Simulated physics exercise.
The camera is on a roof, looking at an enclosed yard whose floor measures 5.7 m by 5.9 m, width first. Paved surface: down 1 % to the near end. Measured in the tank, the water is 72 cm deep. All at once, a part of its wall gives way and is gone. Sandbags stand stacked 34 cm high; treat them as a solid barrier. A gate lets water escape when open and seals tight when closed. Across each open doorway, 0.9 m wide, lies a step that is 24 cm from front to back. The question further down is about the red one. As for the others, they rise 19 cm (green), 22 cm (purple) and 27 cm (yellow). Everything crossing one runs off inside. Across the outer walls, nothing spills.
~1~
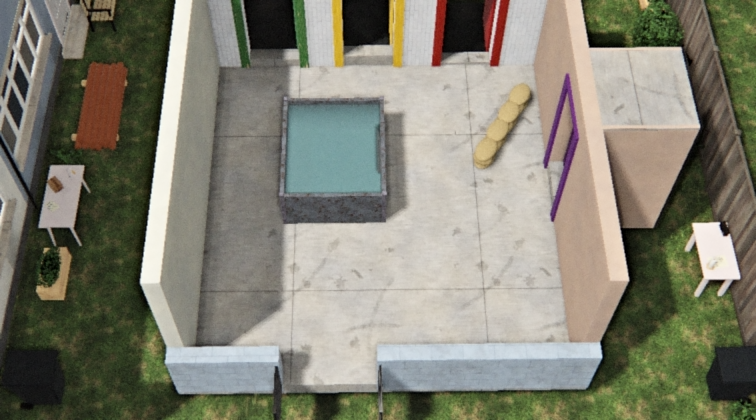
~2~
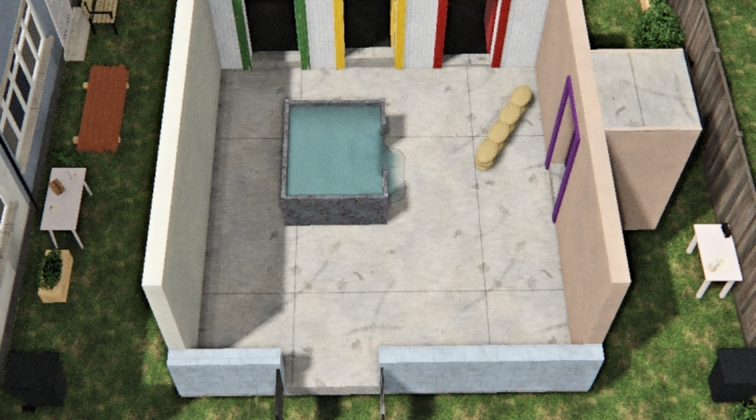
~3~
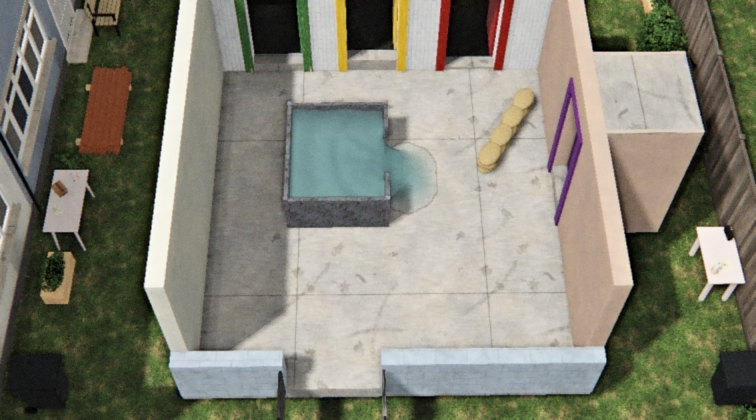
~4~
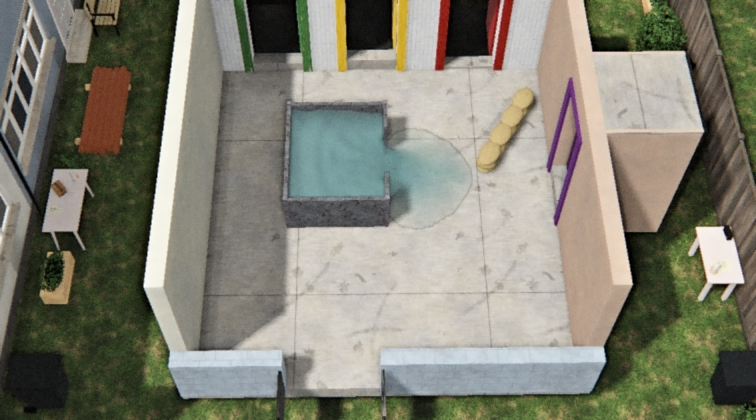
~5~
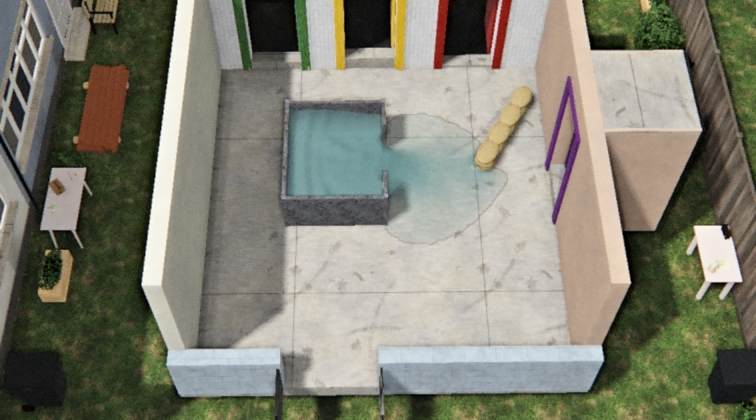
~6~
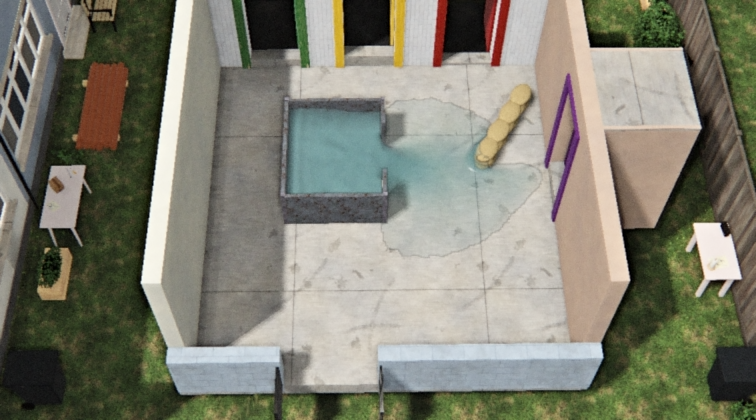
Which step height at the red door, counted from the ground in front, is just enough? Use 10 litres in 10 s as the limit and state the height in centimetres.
A height of roughly 22 cm is just enough.
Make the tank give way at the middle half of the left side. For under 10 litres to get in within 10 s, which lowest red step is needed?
Roughly 8.0 cm.
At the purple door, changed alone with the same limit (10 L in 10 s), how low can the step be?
The purple door needs around 28 cm.
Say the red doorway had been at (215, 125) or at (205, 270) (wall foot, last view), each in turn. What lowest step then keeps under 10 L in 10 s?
Around 8.0 and 7.5 cm respectively.
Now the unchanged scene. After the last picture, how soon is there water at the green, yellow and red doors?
Arrives: Green 4.0 s / yellow 2.8 s / red 0.6 s.
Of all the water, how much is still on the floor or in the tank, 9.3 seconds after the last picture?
Some 86 %.
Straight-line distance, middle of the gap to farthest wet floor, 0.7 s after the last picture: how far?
I make it some 3.6 m.
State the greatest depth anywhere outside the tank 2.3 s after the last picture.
I'd put it near 29 cm.
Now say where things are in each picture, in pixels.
The tank at (334, 148) is whole and still, 72 cm deep; the red door at (470, 27) is dry, in the first frame.
The front is at (402, 192), 0.3 m from the gap at (382, 167); 0.3 m2 of floor is wet, 72 cm left at the back, in the second frame.
The front is at (433, 188), 0.8 m from the gap at (385, 170); 0.9 m2 of floor is wet, 72 cm left at the back, in the third frame.
The front is at (467, 182), 1.4 m from the gap at (384, 170); 1.9 m2 of floor is wet, 66 cm left at the back, in the fourth frame.
The front is at (501, 183), 2.0 m from the gap at (382, 168); 3.4 m2 of floor is wet, 60 cm left at the back, in the fifth frame.
The gap is at (382, 165), the front 2.6 m out at (536, 180); the back of the tank holds 62 cm; the red door at (471, 27), 2.8 m from the gap, is still 1.0 m from the nearest water, in the sixth frame.
Then, 0.7 s after the last picture water covers 30 % of the floor, deepest (34 cm) near (477, 152); 1 cm at the red door, 0 litres in over its 7 cm step.
Then, 2.3 s after the last picture water covers 40 % of the floor, deepest (29 cm) near (565, 355); 17 cm at the red door, 73 litres in over its 7 cm step.
Then, 9.3 s after the last picture water covers 95 % of the floor, deepest (10 cm) near (256, 162); 5 cm at the red door, 202 litres in over its 7 cm step.
At the red door as built, the water peaked near 18 cm, 2.1 s after the last picture.
With a step of 18.5 cm, 26 litres would have come in within the 10 s; with 24.5 cm, 4 litres. So under 10 litres takes about 22 cm.
